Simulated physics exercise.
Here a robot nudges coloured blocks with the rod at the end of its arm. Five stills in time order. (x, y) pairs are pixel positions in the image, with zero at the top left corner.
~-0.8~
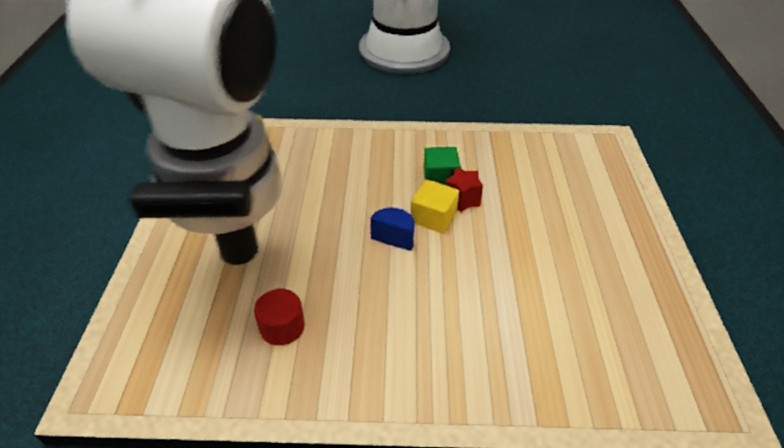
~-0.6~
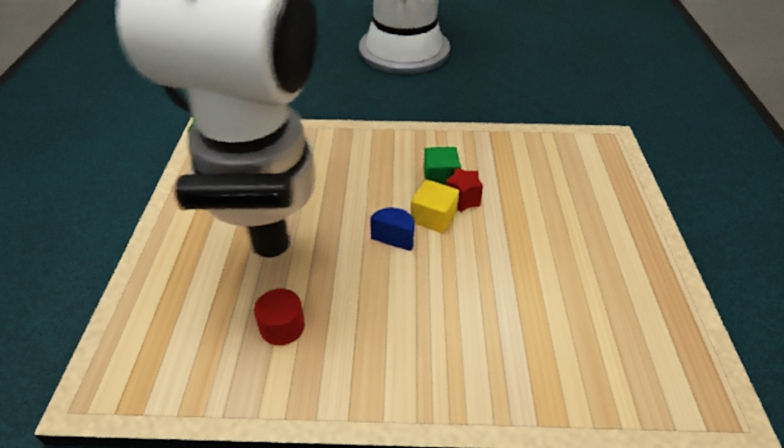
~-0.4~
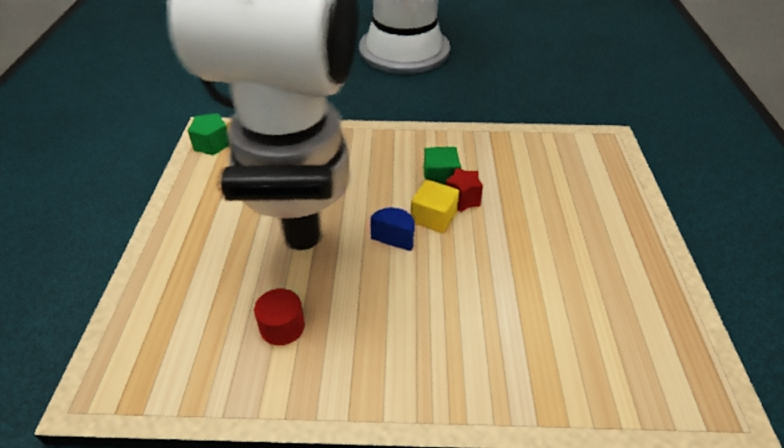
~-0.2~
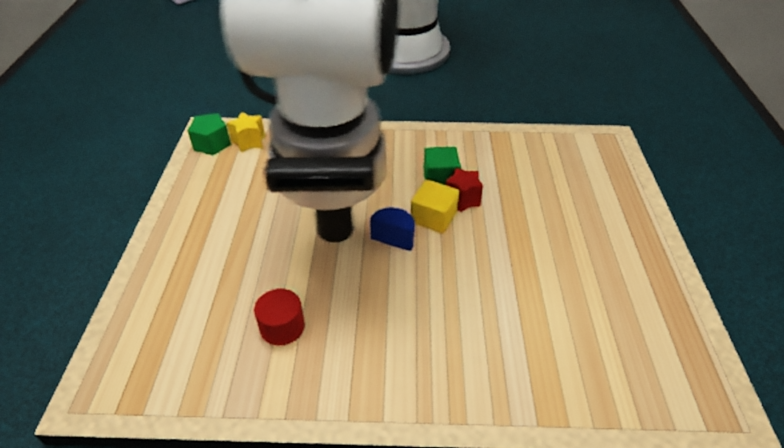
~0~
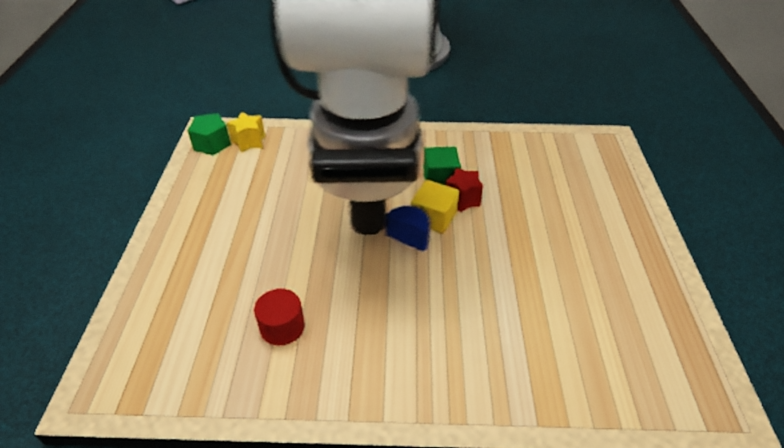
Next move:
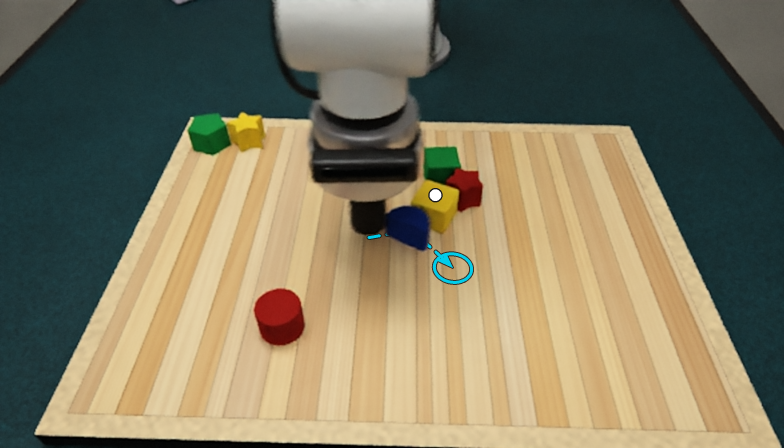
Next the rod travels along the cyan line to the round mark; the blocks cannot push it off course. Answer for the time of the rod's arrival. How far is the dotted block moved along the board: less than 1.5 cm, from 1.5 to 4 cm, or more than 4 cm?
Answer: Less than 1.5 cm.
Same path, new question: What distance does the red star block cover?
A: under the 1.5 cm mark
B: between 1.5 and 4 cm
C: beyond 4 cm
Correct choice: A.
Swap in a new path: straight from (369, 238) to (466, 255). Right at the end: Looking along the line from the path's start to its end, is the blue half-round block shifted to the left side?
Yes.
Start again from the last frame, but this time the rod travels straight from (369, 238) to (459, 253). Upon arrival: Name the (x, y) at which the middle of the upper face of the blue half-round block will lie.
The answer is (481, 215).
The drawn path runs from (369, 238) through (402, 234) and (430, 247) to (453, 268); the dot is on the yellow square block.
The first path, step by step. One third of the way, rod (403, 219); blue half-round block (438, 221), turned 40° clockwise; yellow square block (438, 194).
Two thirds of the way, rod (432, 233); blue half-round block (463, 230), turned 65° clockwise; yellow square block (439, 194).
At the end, rod (455, 253); blue half-round block (481, 236), turned 35° clockwise; yellow square block (439, 194); red star block not moved.
